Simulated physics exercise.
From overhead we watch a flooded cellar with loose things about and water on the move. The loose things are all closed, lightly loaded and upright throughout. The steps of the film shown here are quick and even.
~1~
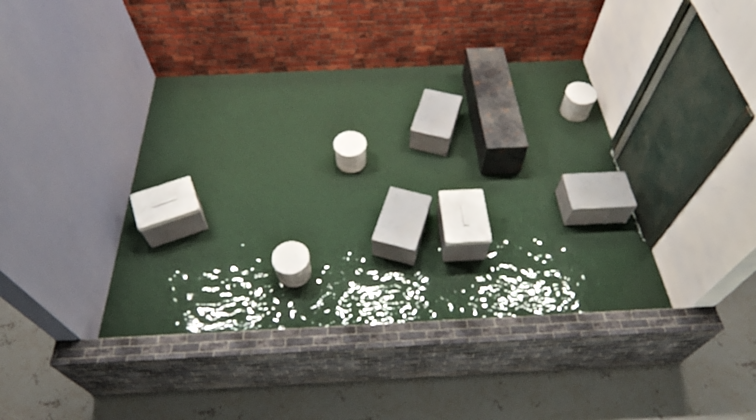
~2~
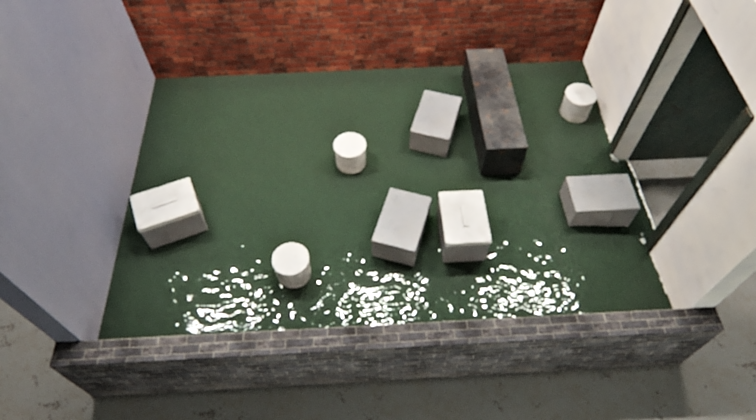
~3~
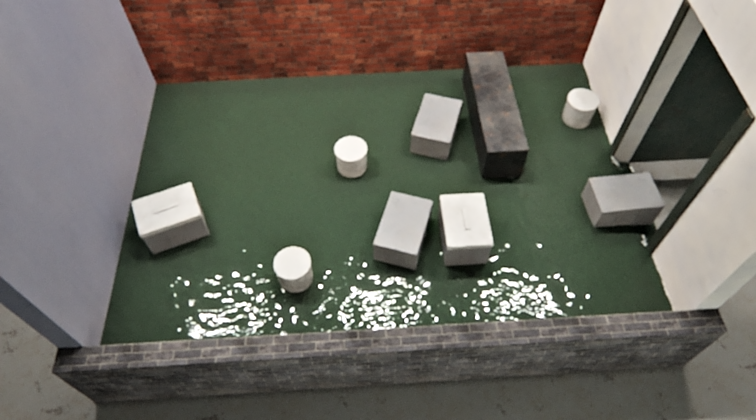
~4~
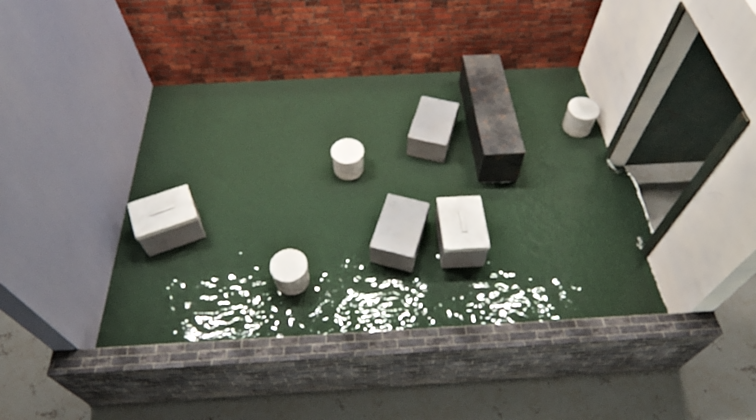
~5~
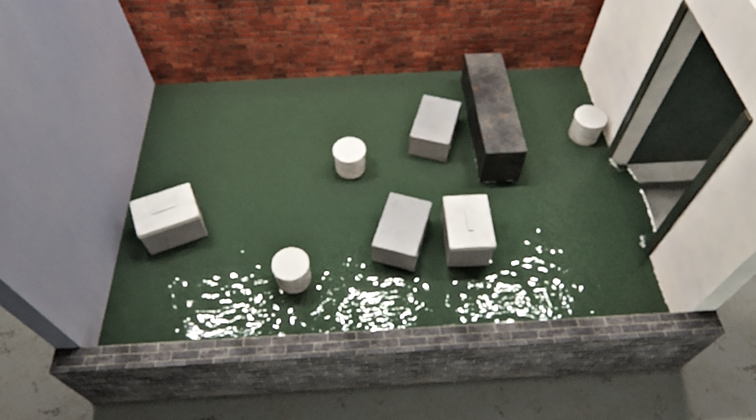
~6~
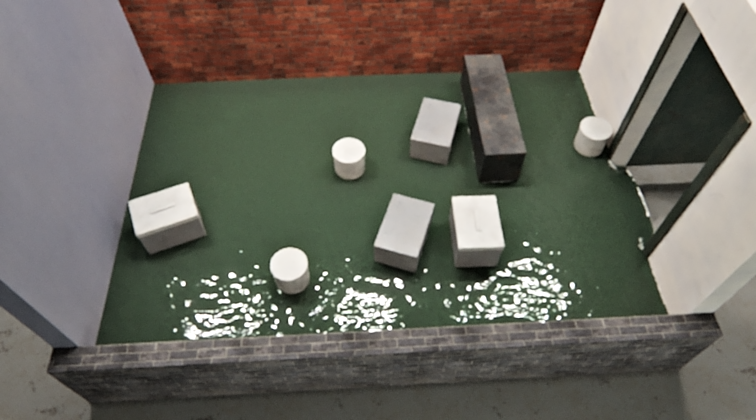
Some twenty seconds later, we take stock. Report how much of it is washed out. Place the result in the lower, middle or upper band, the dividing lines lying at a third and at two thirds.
The portion is going to be two thirds at the least.
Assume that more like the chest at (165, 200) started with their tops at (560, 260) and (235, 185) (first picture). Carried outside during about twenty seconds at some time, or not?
Exits, remains.
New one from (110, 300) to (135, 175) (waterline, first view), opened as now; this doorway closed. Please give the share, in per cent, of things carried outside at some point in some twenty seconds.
60 in a hundred or thereabouts.
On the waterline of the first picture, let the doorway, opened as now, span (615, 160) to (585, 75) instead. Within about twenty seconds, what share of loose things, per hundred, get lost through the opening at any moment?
About 60 %.
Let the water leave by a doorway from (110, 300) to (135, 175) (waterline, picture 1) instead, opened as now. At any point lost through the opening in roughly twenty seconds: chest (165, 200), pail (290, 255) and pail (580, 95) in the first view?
Same order as asked: Exits, exits, never leaves.
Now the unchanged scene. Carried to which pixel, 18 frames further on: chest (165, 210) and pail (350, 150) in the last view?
Tops end up close to (187, 221) and (431, 196) respectively.
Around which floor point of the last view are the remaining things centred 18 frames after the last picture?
The average sits close to (377, 247).
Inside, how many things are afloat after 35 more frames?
By my reckoning the number comes out at 3.
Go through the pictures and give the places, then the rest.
A pail at (582, 93), afloat; a chest at (465, 215), afloat; 0 of 8 have shifted, in the first frame.
A pail at (581, 94), afloat; a chest at (465, 216) floats; 0 of 8 have shifted, in the second frame.
A pail at (583, 99) floats, close to its start; a chest at (466, 219) floats; 1 of 8 have shifted, in the third frame.
A pail at (584, 108) floats, close to its start; a chest at (463, 222), afloat; 2 of 8 have shifted, in the fourth frame.
A pail at (591, 117) floats, close to its start; a chest at (469, 221), afloat, close to its start; 2 of 8 have shifted, in the fifth frame.
A pail at (596, 128) floats, a stride from its start; a chest at (477, 221) floats, close to its start; 3 of 8 have shifted, in the sixth frame.
A moment on, 2 of 8 are out; 6 afloat.
Next, 4 of 8 are out; 4 afloat.
Later, 5 of 8 are out; 3 afloat.
In the end, 6 of 8 are out; 2 afloat.
